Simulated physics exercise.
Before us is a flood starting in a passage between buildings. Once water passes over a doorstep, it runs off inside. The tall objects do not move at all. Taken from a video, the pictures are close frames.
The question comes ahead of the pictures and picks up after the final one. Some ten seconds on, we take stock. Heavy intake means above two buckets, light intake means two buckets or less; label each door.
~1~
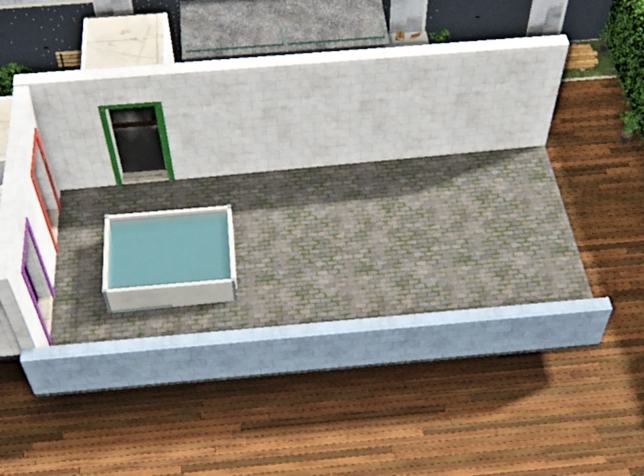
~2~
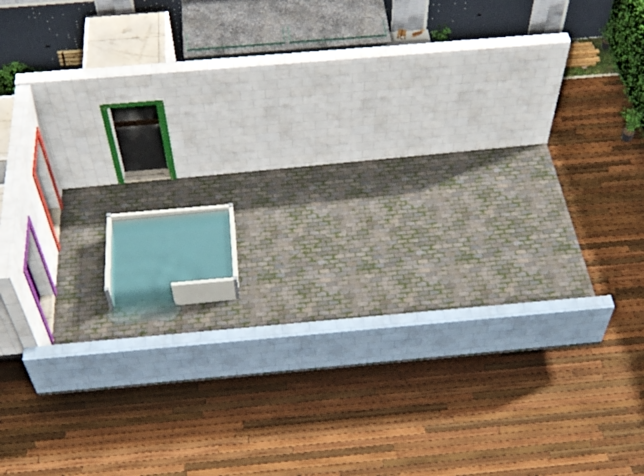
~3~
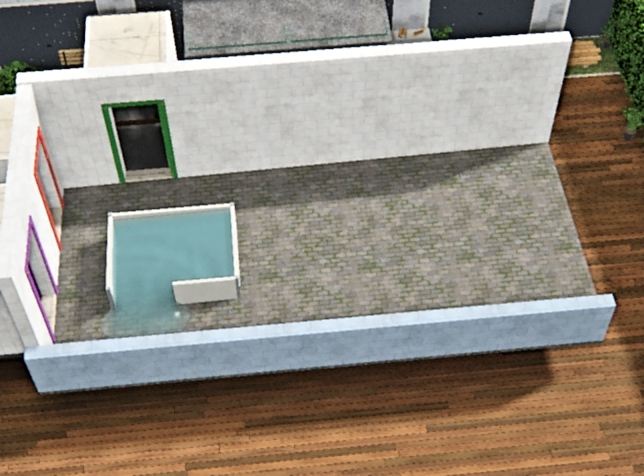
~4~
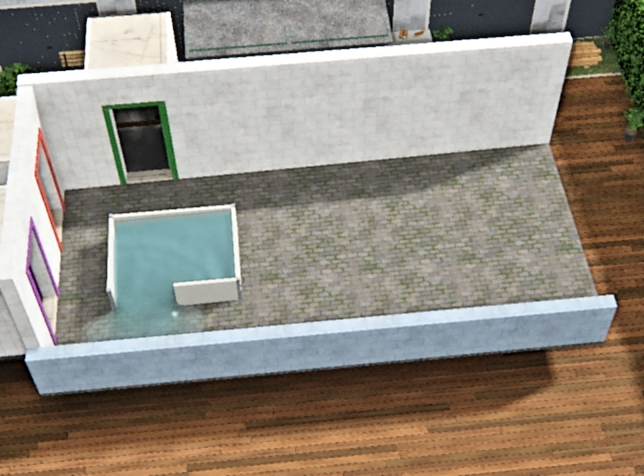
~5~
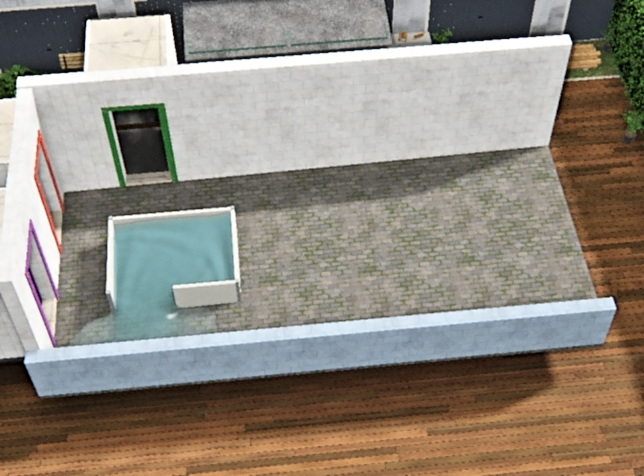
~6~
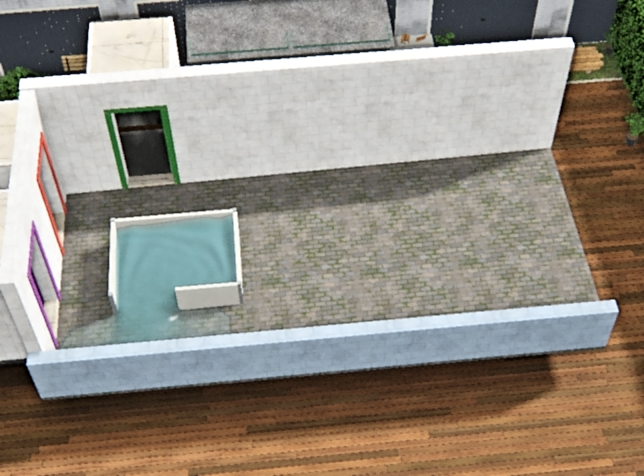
Labels: Red door: Heavy, purple door: Heavy, green door: Heavy.
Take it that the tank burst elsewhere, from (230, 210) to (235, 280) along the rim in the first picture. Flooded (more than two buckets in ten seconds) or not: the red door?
Result: Red door remains beneath it.
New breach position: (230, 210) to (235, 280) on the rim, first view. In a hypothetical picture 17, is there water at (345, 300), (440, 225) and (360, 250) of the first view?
First soaked through, second soaked through, third soaked through.
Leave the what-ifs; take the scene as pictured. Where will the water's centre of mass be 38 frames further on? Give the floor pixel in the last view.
Somewhere near (207, 276).
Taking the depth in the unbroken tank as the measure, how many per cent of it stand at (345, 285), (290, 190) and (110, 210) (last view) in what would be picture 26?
In that order: 6, 0 and 8 per cent.
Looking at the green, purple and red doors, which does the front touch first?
It would be the purple one.
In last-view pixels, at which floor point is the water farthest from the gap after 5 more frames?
Close to (287, 353).
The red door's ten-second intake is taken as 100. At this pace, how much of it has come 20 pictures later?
My figure is 0 in a hundred.
A moment on, water covers 10 % of the floor; the red door not reached, the purple door not reached, the green door not reached.
Next, water covers 25 % of the floor; the red door wet at the sill, nothing in, the purple door under two buckets in, the green door not reached.
Then, water covers 45 % of the floor; the red door wet at the sill, nothing in, the purple door over two buckets in, the green door under two buckets in.
Later, water covers 85 % of the floor; the red door over two buckets in, the purple door far over two buckets in, the green door under two buckets in.
In the end, water covers 90 % of the floor; the red door over two buckets in, the purple door far over two buckets in, the green door over two buckets in.
